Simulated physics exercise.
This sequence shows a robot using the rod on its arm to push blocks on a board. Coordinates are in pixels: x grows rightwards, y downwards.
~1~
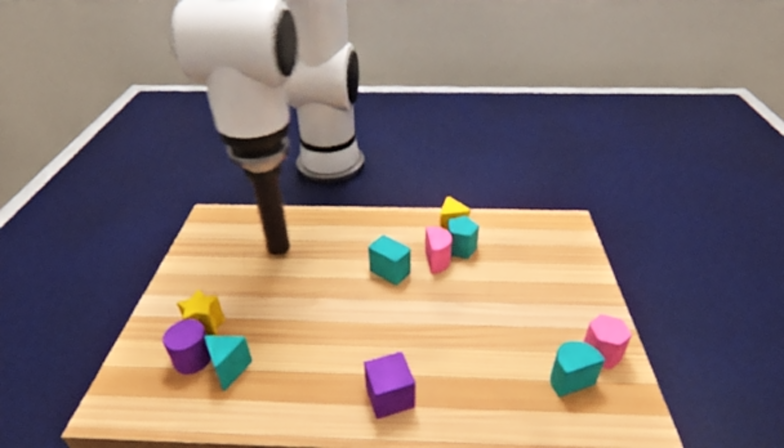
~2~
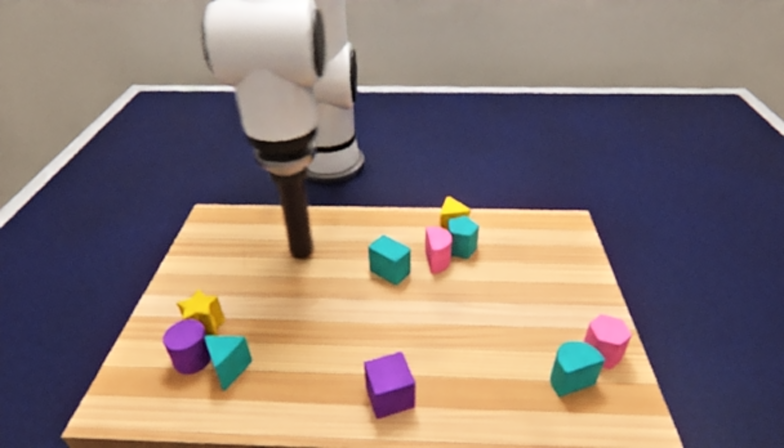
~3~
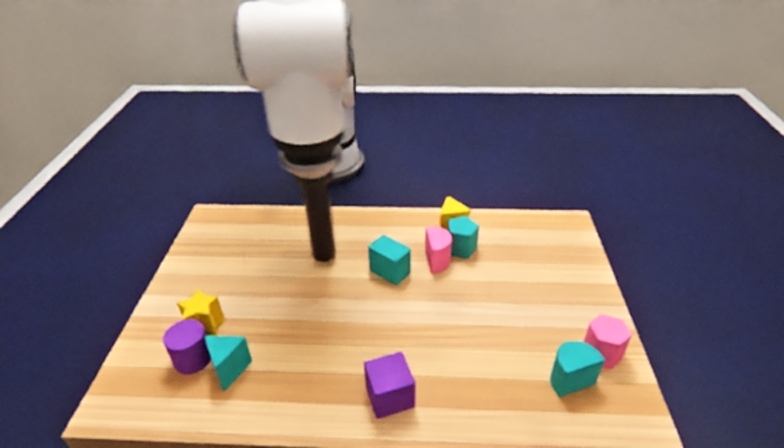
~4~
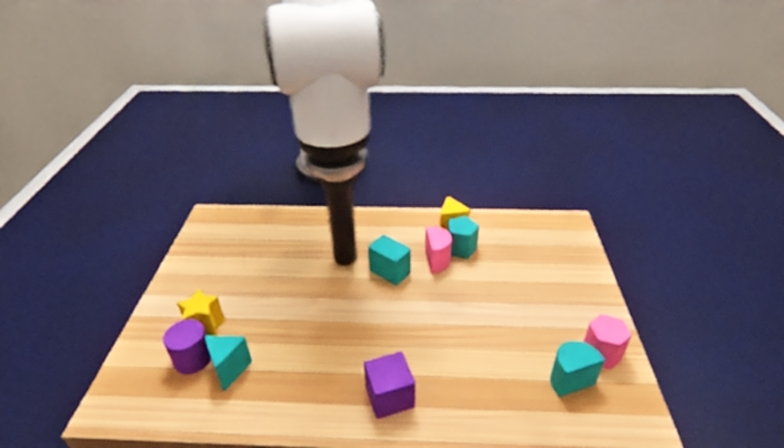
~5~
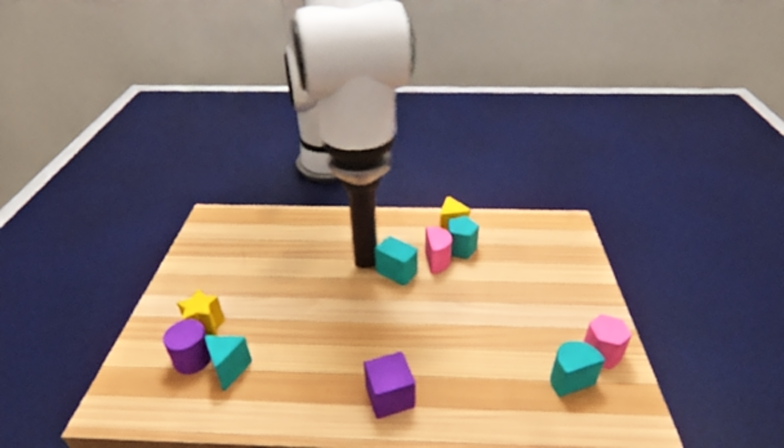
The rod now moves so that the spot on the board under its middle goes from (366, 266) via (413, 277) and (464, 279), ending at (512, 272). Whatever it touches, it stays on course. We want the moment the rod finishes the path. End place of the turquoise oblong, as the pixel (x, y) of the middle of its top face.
The centre of its top face lies at (541, 266).
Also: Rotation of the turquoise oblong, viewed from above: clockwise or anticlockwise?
Clockwise from above.
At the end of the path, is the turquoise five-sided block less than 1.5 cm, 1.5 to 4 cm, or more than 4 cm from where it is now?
Once the path ends, it will sit under 1.5 cm from where it is now.
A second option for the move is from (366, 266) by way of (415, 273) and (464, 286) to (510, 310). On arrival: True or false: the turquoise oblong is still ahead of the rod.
Answer: True.
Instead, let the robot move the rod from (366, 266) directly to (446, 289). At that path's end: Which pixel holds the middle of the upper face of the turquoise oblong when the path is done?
The answer is (479, 260).
What follows on the original path. One third of the way, rod at (414, 272); turquoise oblong at (447, 256), turned 15° anticlockwise; pink D-shaped block at (446, 239), turned 55° anticlockwise.
Two thirds of the way, rod at (465, 274); turquoise oblong at (500, 261), turned 10° anticlockwise; pink D-shaped block at (448, 239), turned 75° anticlockwise.
At the end, rod at (513, 267); turquoise oblong at (541, 266), turned 25° clockwise; pink D-shaped block at (448, 239), turned 75° anticlockwise; turquoise five-sided block in place.
